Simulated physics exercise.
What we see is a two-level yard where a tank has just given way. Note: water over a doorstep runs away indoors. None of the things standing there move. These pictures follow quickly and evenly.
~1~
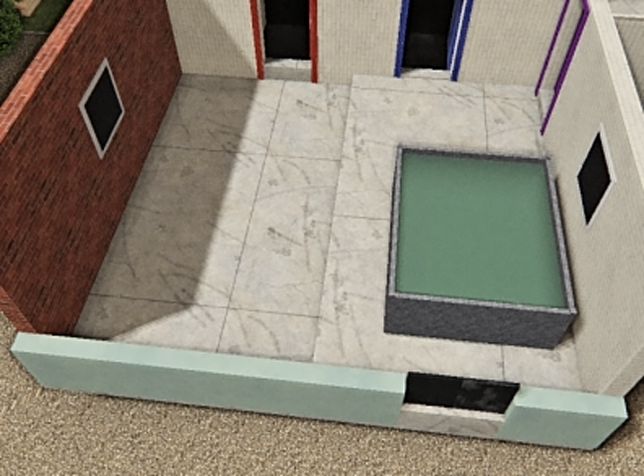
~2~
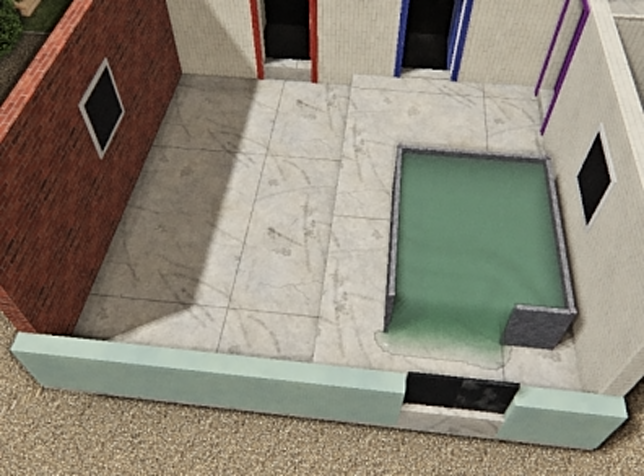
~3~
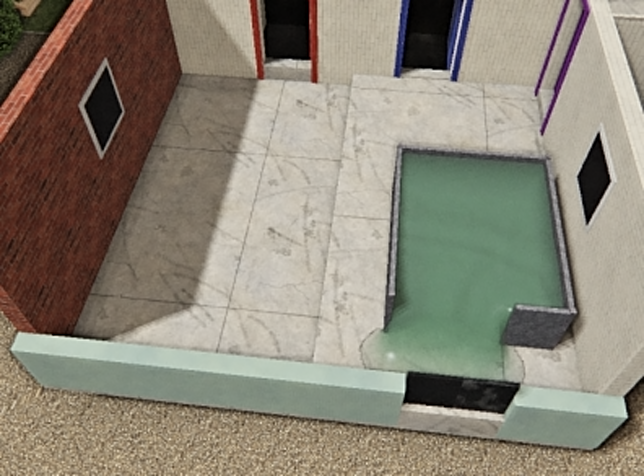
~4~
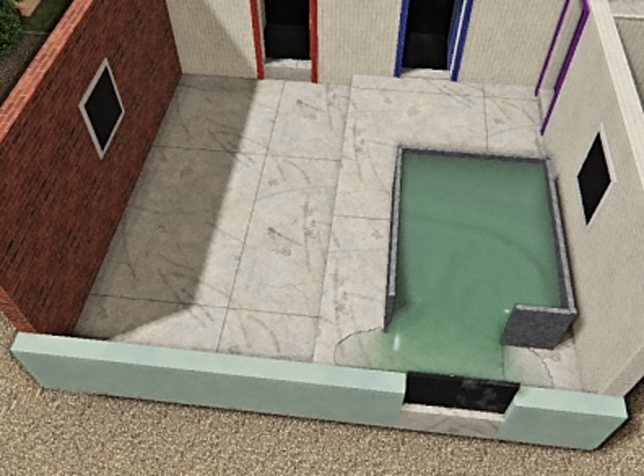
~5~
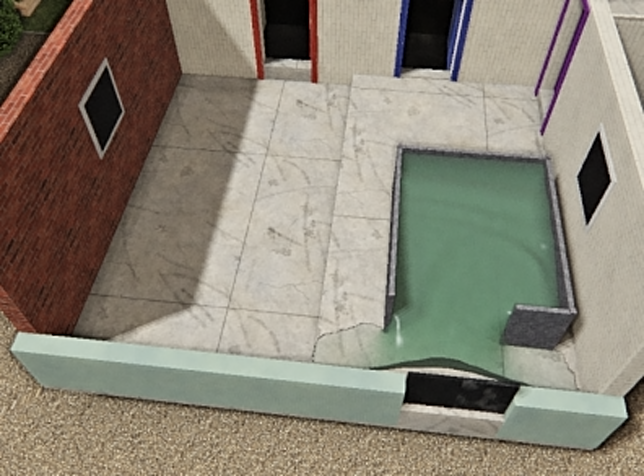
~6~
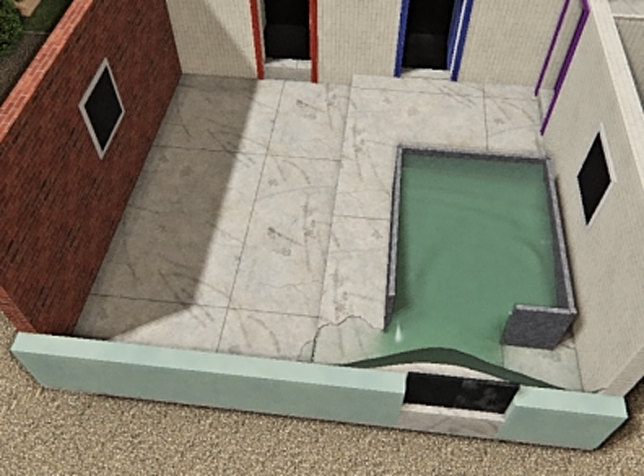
The clip opens on a walled, pale-tiled yard with a still, full tank of green water at the right. Part of the tank's near side gives way, and water pours through the gap towards the low pale-green front wall, then spreads along it, mostly leftwards, rising in a low hump there.
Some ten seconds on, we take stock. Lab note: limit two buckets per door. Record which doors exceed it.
Outcome: The blue door is going to be swamped; the red door is going to stay within two buckets; the purple door is going to stay within two buckets.
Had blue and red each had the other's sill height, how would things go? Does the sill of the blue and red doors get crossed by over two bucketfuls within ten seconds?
One by one: The blue door takes less, the red door passes that mark.
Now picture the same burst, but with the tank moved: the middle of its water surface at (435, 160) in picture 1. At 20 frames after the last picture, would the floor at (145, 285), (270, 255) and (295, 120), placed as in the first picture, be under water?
I'd call them watered, still dry and still dry, in the order asked.
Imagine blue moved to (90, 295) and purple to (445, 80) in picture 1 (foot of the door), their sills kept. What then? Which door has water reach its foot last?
That's the door marked red.
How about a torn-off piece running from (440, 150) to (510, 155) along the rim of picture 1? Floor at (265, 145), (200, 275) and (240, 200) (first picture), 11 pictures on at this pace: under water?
Taking the three spots as listed, they end up spared, spared and spared.
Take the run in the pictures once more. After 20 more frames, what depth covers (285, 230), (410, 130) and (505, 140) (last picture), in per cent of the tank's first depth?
The depth comes out near 2, 0 and 4 per cent.
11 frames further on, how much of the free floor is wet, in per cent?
Close to 40 in a hundred, I think.
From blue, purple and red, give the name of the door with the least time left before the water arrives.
My pick is the door marked purple.
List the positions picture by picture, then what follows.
The first frame shows the water tank at (476, 224) is whole and still.
In the second frame, the front is at (379, 334), out from the gap at (446, 325).
In the third frame, water pours out at (446, 325) and has run to a hidden place.
In the fourth frame, the front is at a hidden place, out from the gap at (446, 327).
In the fifth frame, the front is at a hidden place, out from the gap at (446, 327).
In the sixth frame, the front is at a hidden place, out from the gap at (446, 326).
A moment on, water covers 20 % of the floor; the blue door not reached, the red door not reached, the purple door not reached.
Next, water covers 40 % of the floor; the blue door not reached, the red door not reached, the purple door wet at the sill, nothing in.
Then, water covers 60 % of the floor; the blue door wet at the sill, nothing in, the red door not reached, the purple door wet at the sill, nothing in.
Later, water covers 80 % of the floor; the blue door over two buckets in, the red door wet at the sill, nothing in, the purple door wet at the sill, nothing in.
In the end, water covers 85 % of the floor; the blue door over two buckets in, the red door wet at the sill, nothing in, the purple door wet at the sill, nothing in.
